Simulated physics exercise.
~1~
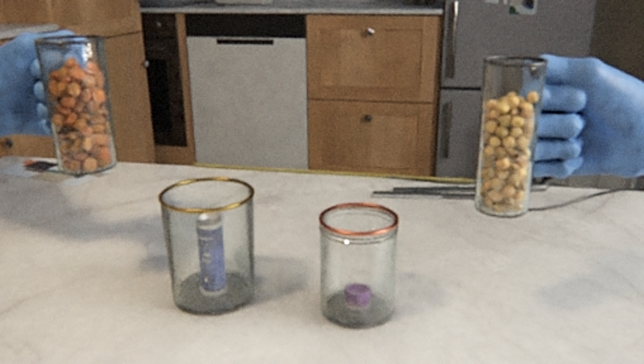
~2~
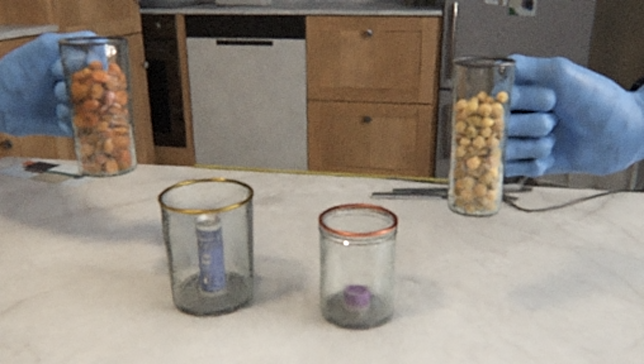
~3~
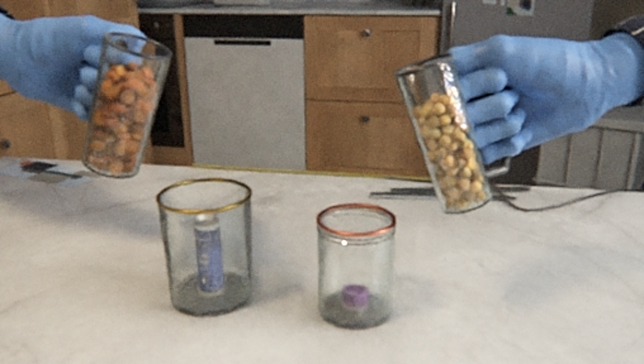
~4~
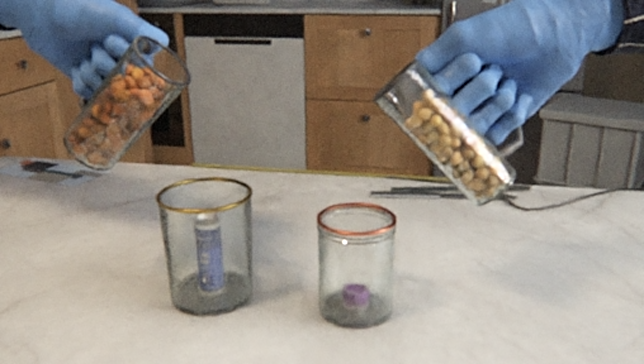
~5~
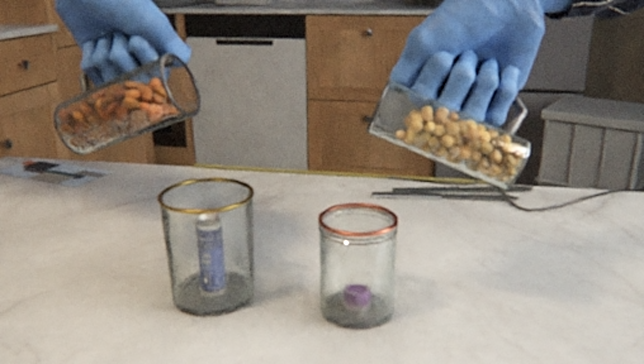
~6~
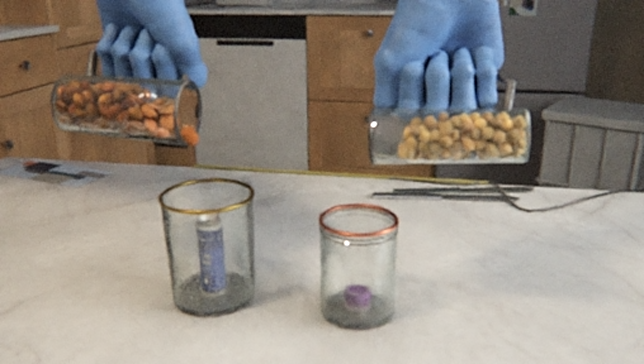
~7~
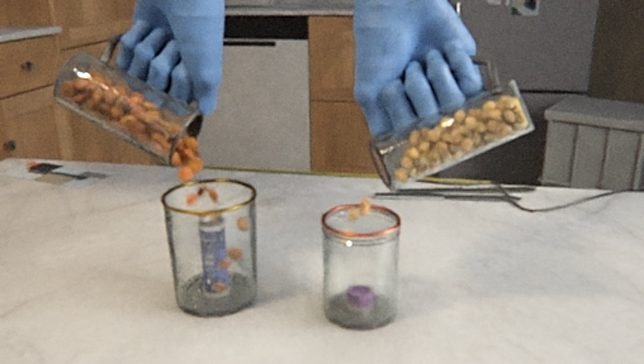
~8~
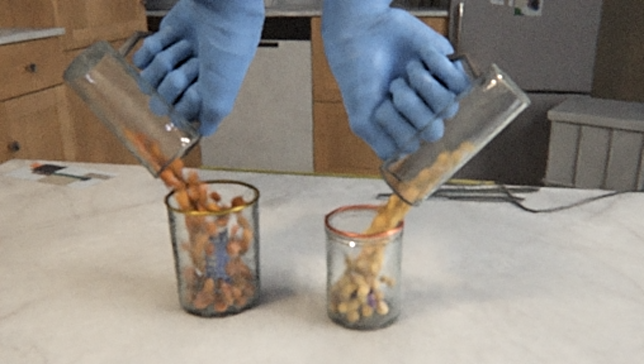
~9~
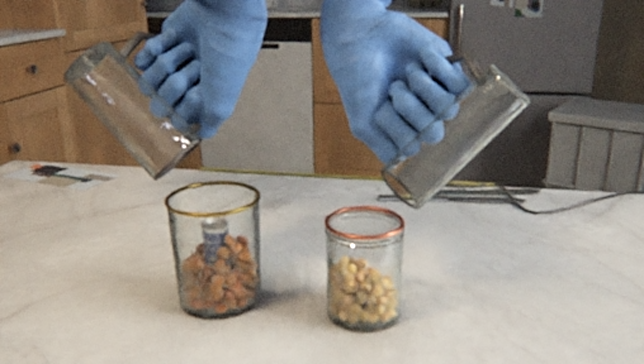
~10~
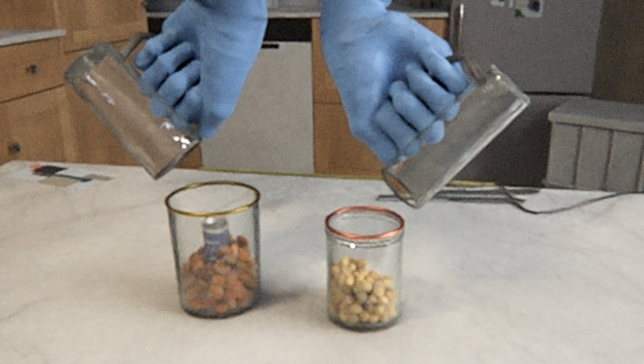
Two gloved hands tip nuts and chickpeas into glasses, burying only the right object.
